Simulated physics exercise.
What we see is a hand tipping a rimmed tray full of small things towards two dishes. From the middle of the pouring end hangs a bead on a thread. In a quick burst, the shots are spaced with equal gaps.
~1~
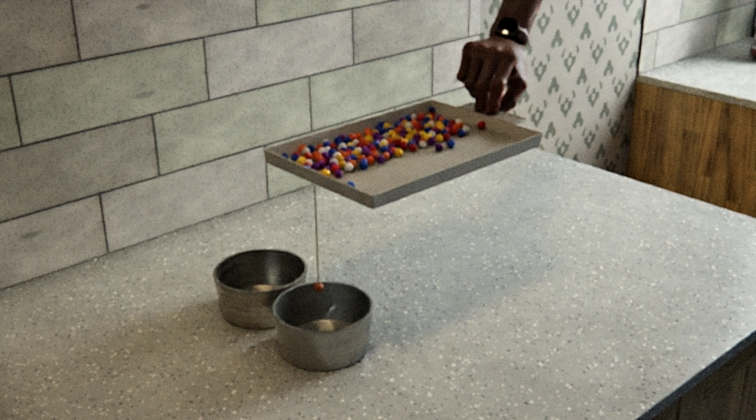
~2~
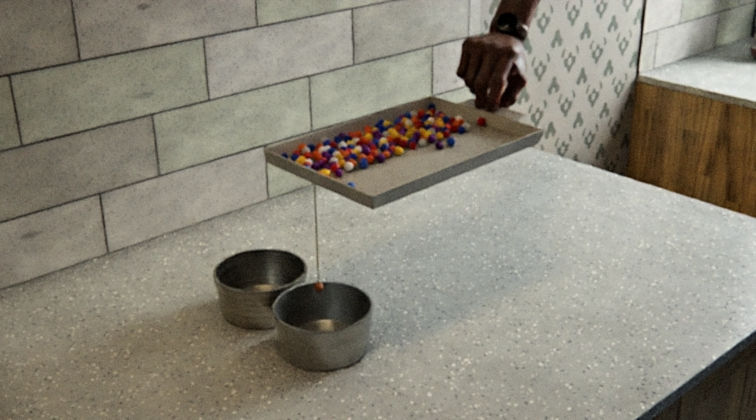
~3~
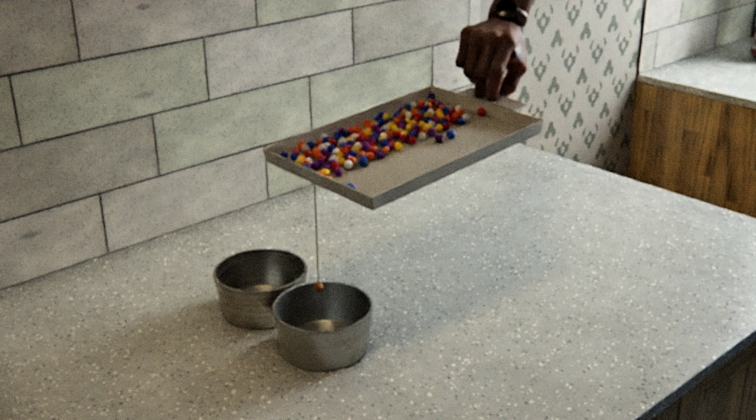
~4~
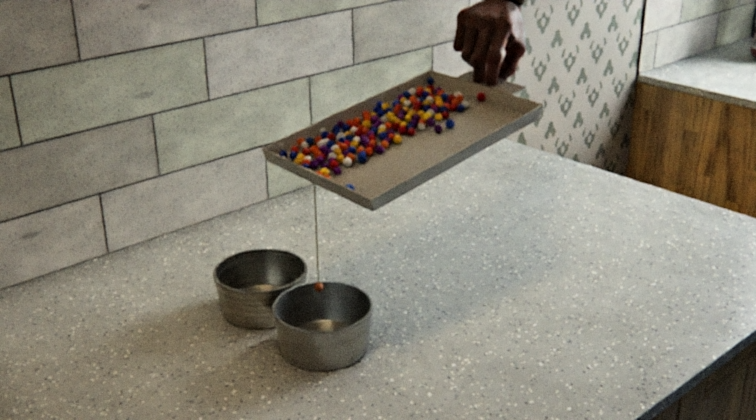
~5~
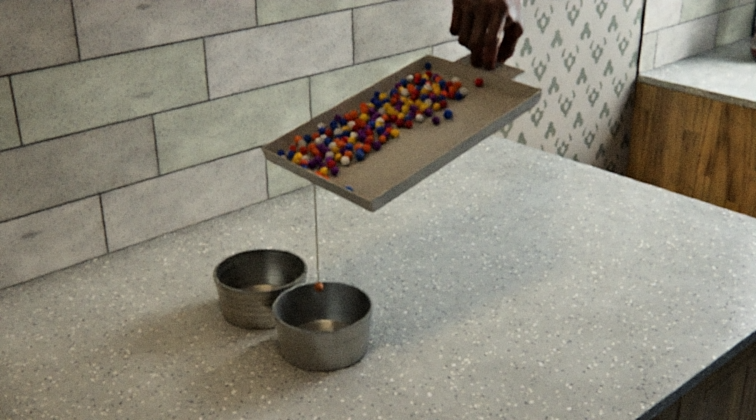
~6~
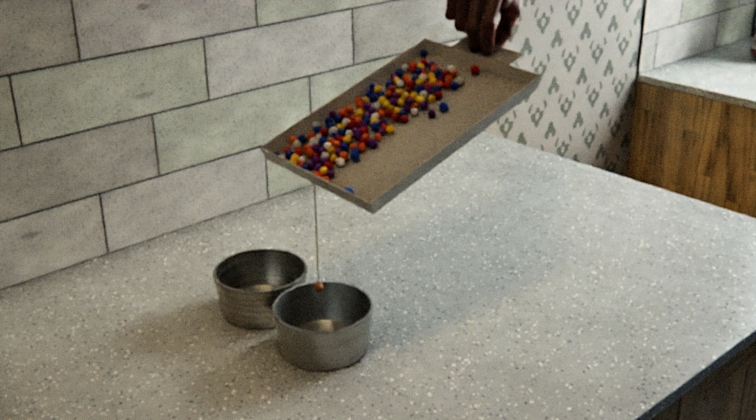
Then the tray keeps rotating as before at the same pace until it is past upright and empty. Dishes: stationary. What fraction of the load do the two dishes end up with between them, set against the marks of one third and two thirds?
The dishes will end up with below a third of the load.
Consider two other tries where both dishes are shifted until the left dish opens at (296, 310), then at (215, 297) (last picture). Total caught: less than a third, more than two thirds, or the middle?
On the first try the answer is more than two thirds, and on the second it is one to two thirds.
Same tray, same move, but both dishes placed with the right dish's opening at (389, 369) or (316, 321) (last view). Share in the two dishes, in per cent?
80 %, then 60 %.
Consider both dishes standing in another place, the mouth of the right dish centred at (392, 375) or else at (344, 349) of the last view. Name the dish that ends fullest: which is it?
Try one: The left-side dish. Try two: The right-side dish.
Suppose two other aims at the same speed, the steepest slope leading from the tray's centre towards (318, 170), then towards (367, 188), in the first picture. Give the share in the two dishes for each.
I'd expect around 60 in a hundred first and around 20 in a hundred second.
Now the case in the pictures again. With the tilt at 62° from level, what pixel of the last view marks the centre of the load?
Roughly at (330, 168).
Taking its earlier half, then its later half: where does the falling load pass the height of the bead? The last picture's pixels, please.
Around (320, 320) first; around (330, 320) second.
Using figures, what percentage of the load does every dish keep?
The left dish keeps near 0 in a hundred, the right dish near 20 in a hundred.
Shortly afterwards, tray tipped steeply; all but a few on the tray; only a few outside both; a little in the air.
Next, tray tipped past a quarter turn; a little on the tray; a little in the right dish; near half outside both; near a quarter in the air.
Some moments later, tray tipped past a quarter turn; near a quarter in the right dish; the bulk outside both.
In the end, tray tipped past a quarter turn; near a quarter in the right dish; none at all in the left dish; the bulk outside both.
